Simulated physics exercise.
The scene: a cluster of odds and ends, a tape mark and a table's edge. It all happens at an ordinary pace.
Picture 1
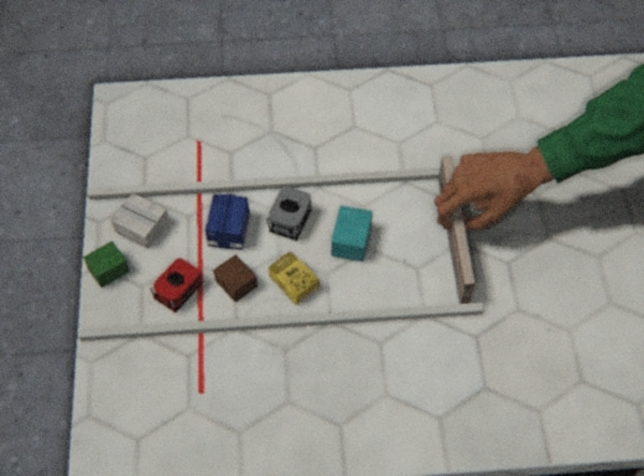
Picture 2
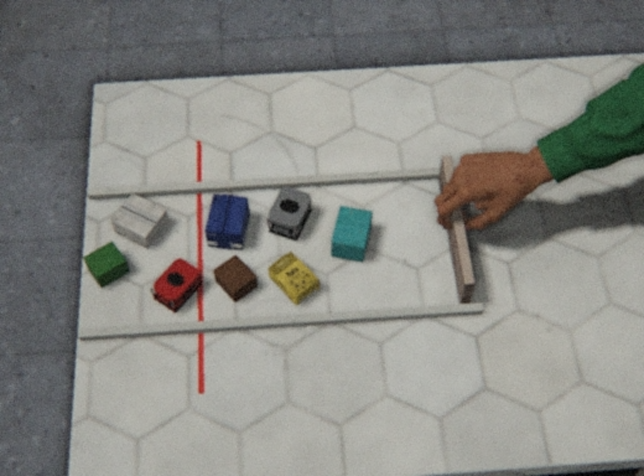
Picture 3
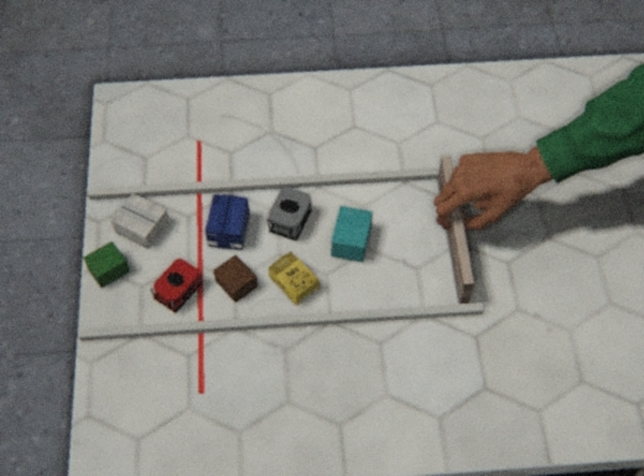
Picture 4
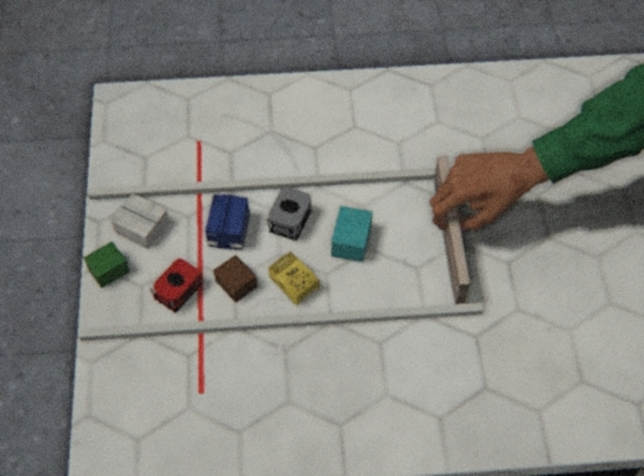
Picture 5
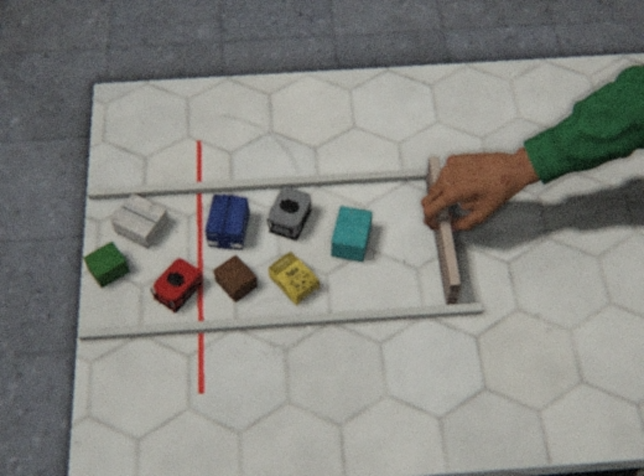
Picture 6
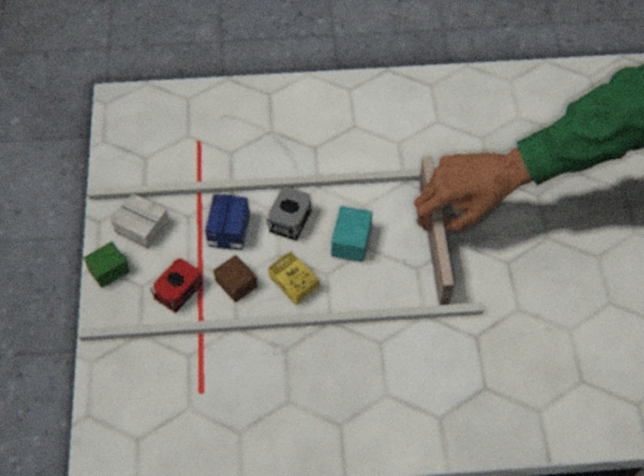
A hand in a green sleeve held a board upright between two rails, then slid it slightly left toward a scattered group of small colourful boxes and blocks, which stayed still around a red line.
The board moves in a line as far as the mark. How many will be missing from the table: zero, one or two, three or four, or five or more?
Outcome: The number that fall off is zero.
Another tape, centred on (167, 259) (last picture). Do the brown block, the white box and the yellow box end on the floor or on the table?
The brown block stays on, the white box falls, the yellow box remains up.
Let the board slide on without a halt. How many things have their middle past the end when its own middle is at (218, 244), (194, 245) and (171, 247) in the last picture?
In that order 0, 0 and 2.
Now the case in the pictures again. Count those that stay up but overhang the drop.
That would be 2.
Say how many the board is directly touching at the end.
The number is 3.
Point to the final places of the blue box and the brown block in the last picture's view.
First (138, 221), then (153, 281).
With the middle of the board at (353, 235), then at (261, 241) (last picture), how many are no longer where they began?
First 1, then 6.
A little later, none off yet; green block at rest near (107, 265); white box at rest near (141, 221); red case at rest near (177, 285).
When it is over, the number that fall off is zero.
